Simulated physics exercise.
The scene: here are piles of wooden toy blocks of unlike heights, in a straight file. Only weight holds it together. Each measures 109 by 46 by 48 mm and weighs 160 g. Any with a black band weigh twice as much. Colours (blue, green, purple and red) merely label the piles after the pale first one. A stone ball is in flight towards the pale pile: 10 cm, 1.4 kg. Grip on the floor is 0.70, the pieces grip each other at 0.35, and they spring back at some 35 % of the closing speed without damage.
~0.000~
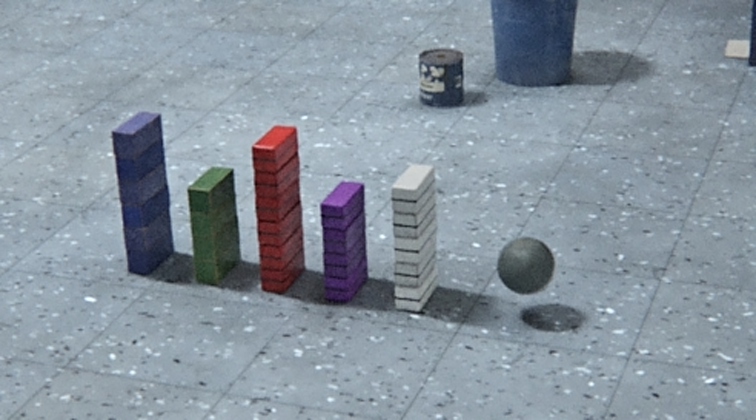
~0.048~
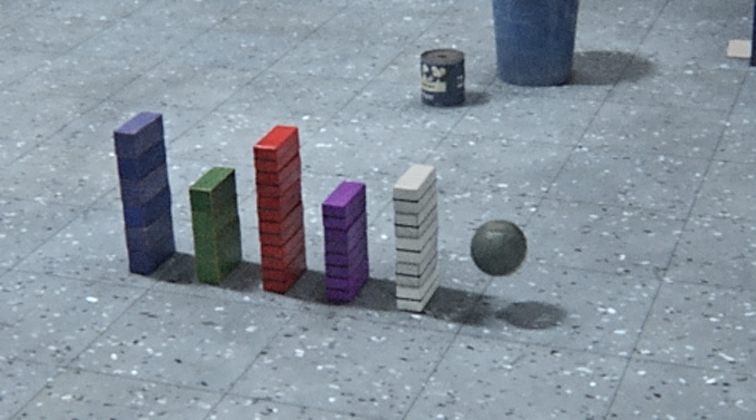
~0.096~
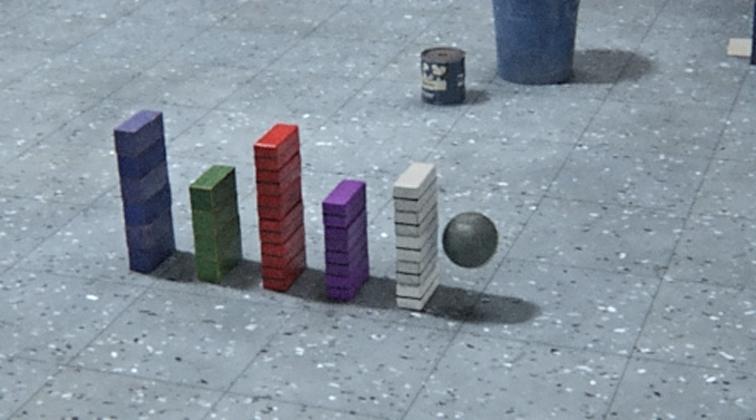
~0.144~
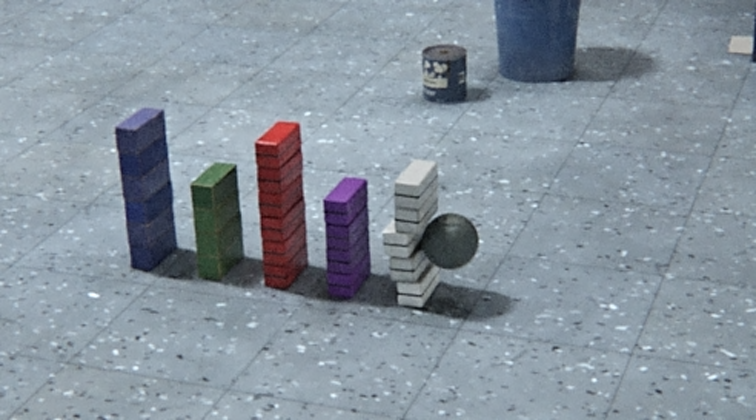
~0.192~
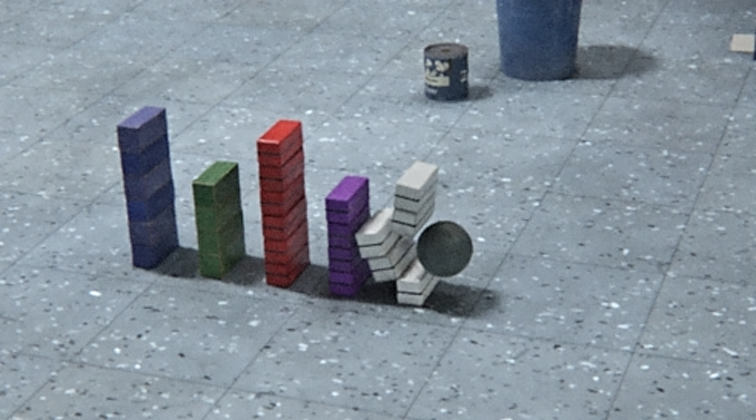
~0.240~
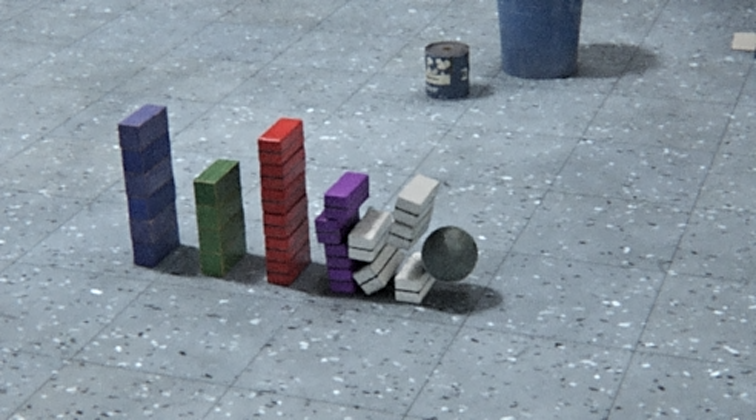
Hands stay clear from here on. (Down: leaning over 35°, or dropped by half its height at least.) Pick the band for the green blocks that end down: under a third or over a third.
More than a third of them.
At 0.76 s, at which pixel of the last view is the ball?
Near (525, 277).
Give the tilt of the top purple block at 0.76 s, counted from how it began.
Some 50°.
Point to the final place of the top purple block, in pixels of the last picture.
Near (320, 241).
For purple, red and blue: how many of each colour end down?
Ending so: Purple 4, red 6, blue 6.
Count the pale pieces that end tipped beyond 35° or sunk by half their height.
4 pale pieces.
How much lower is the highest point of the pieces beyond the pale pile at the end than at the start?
Roughly 17 cm.
After 0.76 s, 4 of the pale pile down; none of the 4 green blocks down (4 of 20 in all colours); top green block unmoved; top purple block 45° from how it stood, 9 cm lower.
After 1.10 s, 4 of the pale pile down; 3 of the 4 green blocks down (19 of 20 in all colours); top green block 58° from how it stood, 7 cm lower; top red block 40° from how it stood, 11 cm lower.
In the end (1.9 s), 4 of the pale pile down; 3 of the 4 green blocks down (19 of 20 in all colours); top green block 40° from how it stood, 11 cm lower; top blue block on its side. That is 75 per cent. From the last view, middles, top green block near (117, 222), top blue block near (85, 211).
